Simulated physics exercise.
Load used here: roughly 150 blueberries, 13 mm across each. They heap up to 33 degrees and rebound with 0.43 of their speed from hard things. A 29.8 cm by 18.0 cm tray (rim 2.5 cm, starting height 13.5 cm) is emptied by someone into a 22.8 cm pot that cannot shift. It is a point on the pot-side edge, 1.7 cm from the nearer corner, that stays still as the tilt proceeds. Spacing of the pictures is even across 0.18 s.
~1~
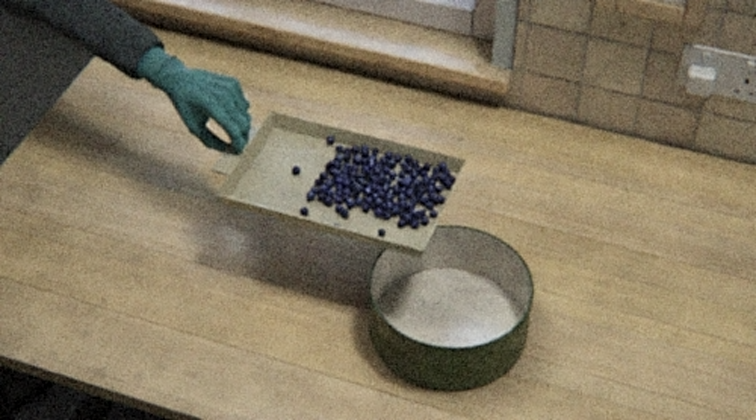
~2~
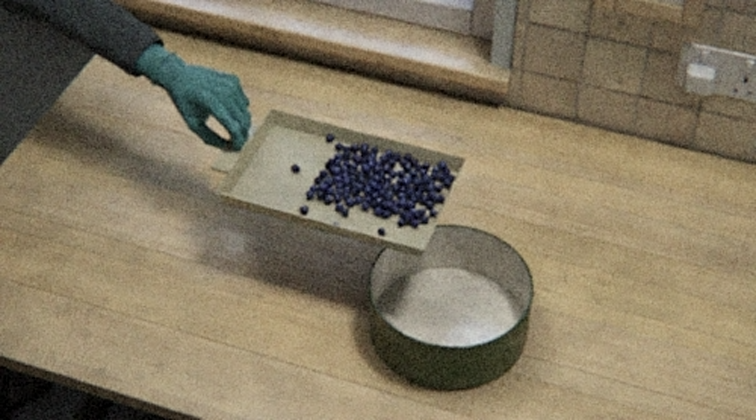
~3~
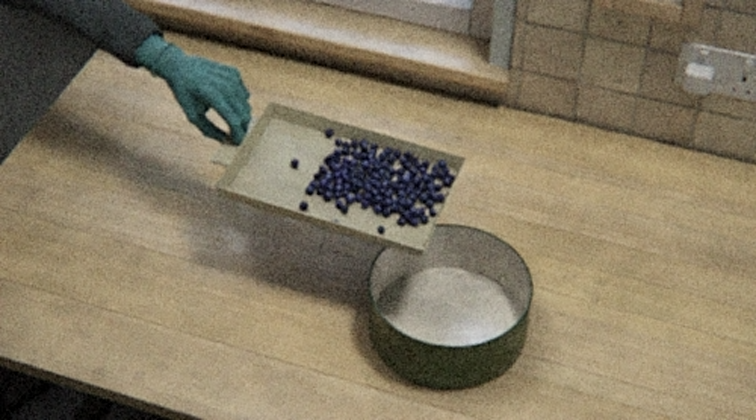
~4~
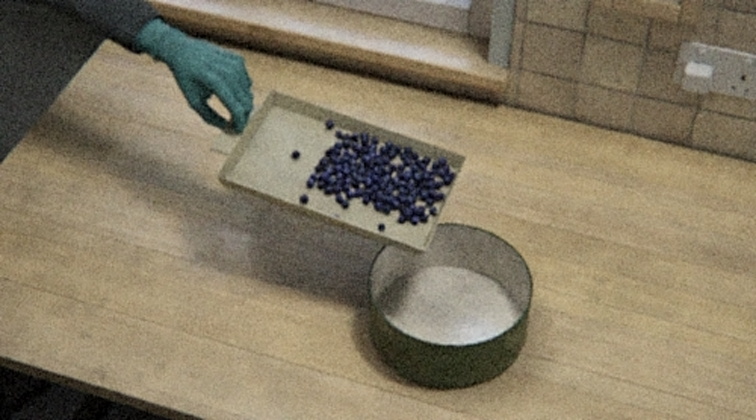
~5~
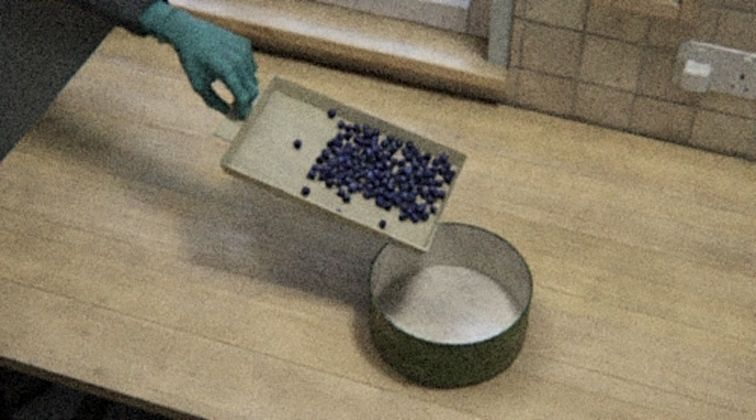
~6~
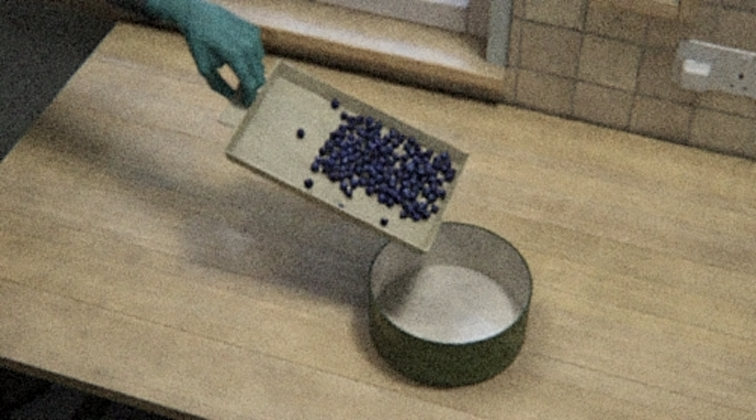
A shallow tray of blueberries tilted slowly toward the round green pot at its right as a teal-gloved hand lifted its left end above the wooden counter, while the berries stayed bunched together.
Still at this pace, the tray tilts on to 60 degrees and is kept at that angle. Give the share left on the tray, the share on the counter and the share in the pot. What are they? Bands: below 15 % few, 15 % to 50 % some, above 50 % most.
Result: Tray: Most, counter: Few, pot: Some.
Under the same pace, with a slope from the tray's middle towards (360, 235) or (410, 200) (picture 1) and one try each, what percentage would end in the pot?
Approximately 40 percent, then 5 percent.
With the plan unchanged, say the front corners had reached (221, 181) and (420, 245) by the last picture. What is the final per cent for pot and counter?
Pot: 10, counter: 0.
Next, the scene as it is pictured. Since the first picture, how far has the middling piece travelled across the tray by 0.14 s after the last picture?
Roughly 1 cm.
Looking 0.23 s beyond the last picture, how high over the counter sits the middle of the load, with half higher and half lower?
Some 20 cm above the counter.
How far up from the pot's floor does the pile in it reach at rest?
Around 1.5 cm above the floor.
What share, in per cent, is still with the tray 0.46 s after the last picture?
About 80 per cent.
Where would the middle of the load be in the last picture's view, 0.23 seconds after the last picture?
At that moment the load's centre is around (425, 172).
Then, 0.14 s after the last picture, tilt 42 degrees; the tray holds 100 %, the pot 0 %.
Then, 0.23 s after the last picture, tilt 55 degrees; the tray holds 100 %, the pot 0 %.
Then, 0.46 s after the last picture, tilt 60 degrees; the tray holds 80 %, the pot 10 %.
In the end, tray 65 %, counter 5 %, pot 30 %.
